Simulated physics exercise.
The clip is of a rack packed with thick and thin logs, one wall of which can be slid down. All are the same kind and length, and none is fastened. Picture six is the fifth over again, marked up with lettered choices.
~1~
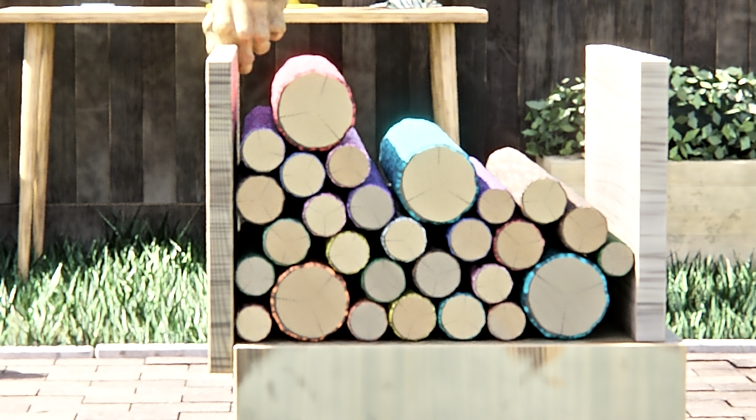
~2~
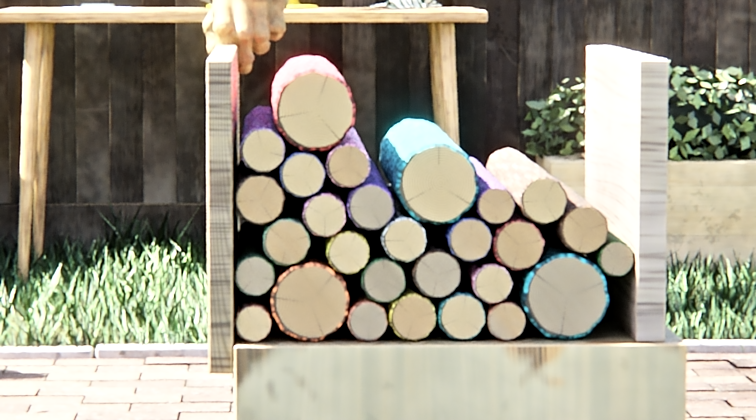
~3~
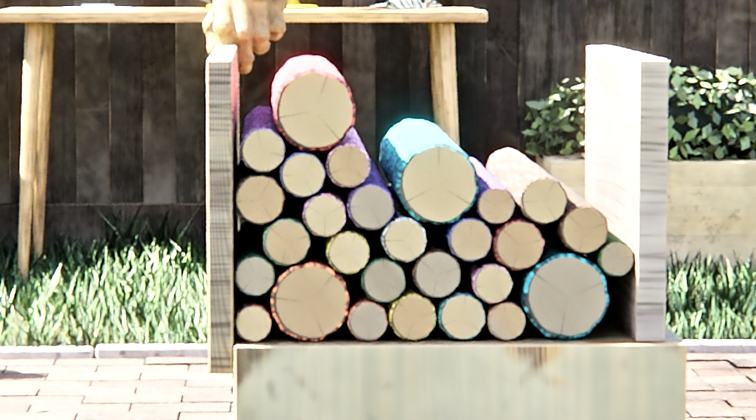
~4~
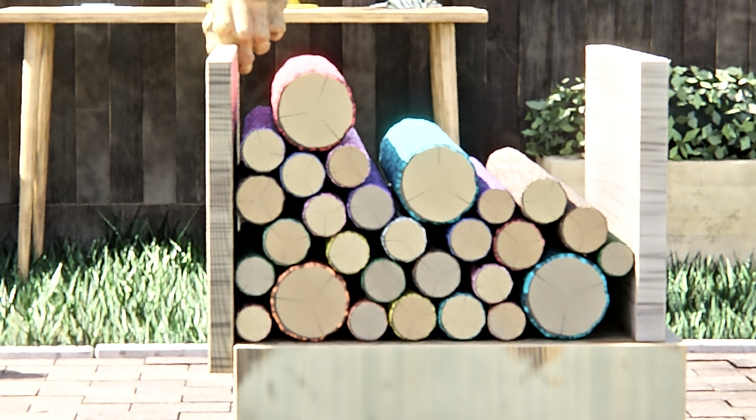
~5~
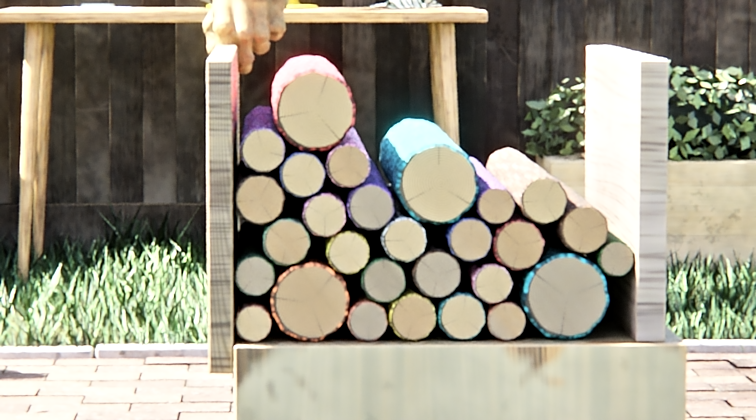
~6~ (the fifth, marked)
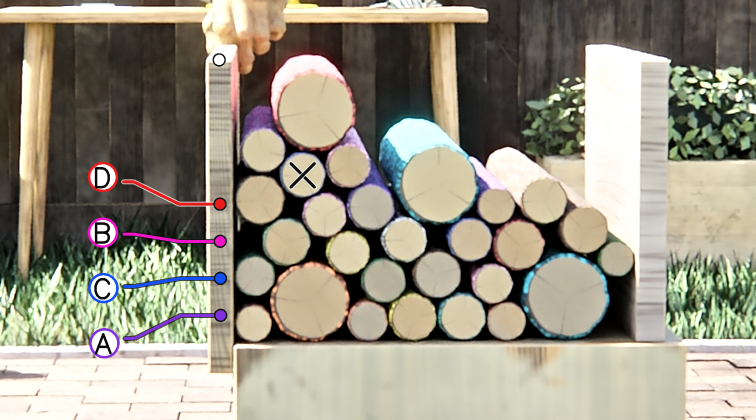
Nothing in the stack of logs visibly moves, and the thick and thin round ends stay packed between two upright boards. A hand rests at the top of the left board throughout, keeping still, while the pink-edged log and the blue one remain on the upper part of the pile.
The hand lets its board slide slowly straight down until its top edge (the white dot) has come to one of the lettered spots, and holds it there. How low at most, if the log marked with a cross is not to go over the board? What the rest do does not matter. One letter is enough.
No lower than B.
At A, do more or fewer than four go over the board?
It loses more than four.
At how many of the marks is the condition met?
The number is two.
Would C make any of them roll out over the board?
At C: Yes.
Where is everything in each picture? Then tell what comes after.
In the first picture, a log (287, 242); a log (325, 215).
In the second picture, a log (325, 215); a log (302, 175).
In the third picture, a log (544, 200); side board (225, 194).
In the fourth picture, a log (253, 324).
In the fifth picture, a log (287, 242); a log (325, 215); a log (302, 175).
On the copy, A at (220, 316); B at (220, 242); C at (220, 279); D at (220, 205); the cross at (303, 175); the white dot at (219, 60).
On B. First, top of the board (233, 143).
Then, top of the board (233, 239).
Finally, top of the board (233, 240), one out over the board, the crossed one still inside.
By contrast, A lets the crossed one out; C lets the crossed one out; D keeps the crossed one inside.
